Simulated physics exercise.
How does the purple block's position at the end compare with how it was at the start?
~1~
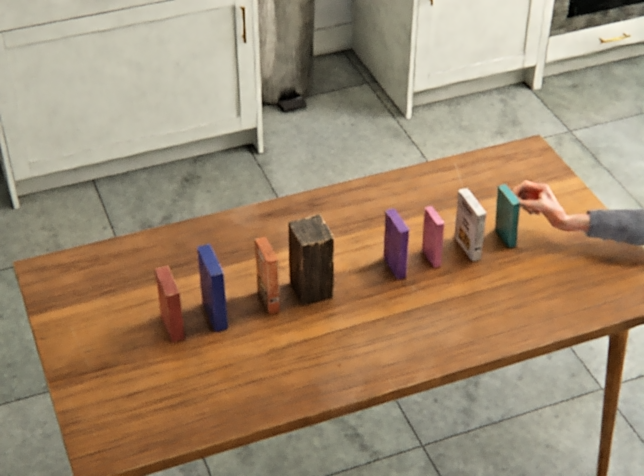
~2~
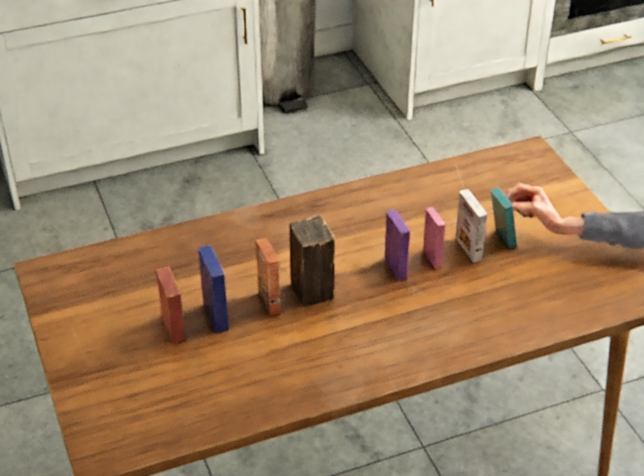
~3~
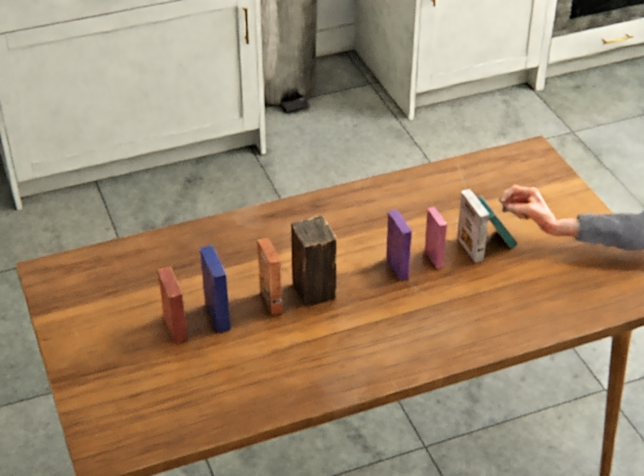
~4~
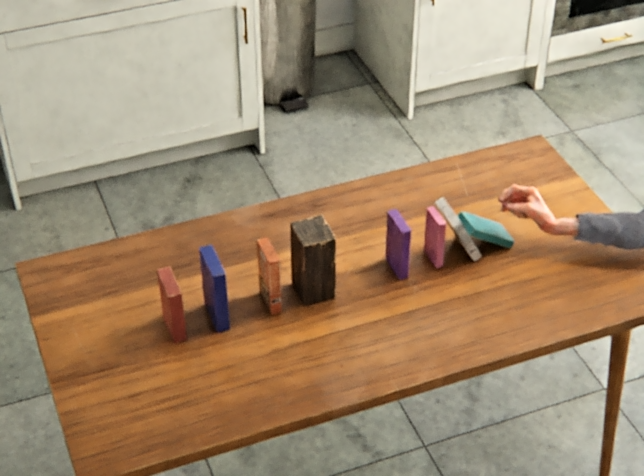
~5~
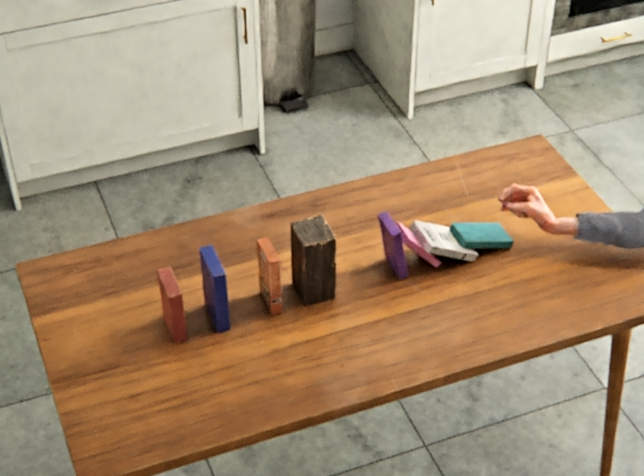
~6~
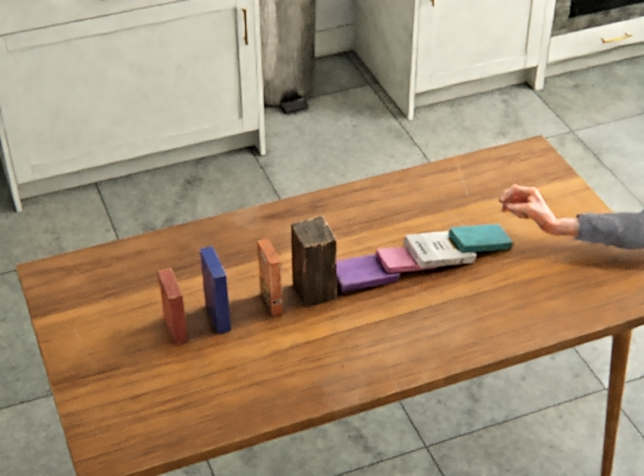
At the start the purple block was standing upright, but by the end it was lying on its side on the table.
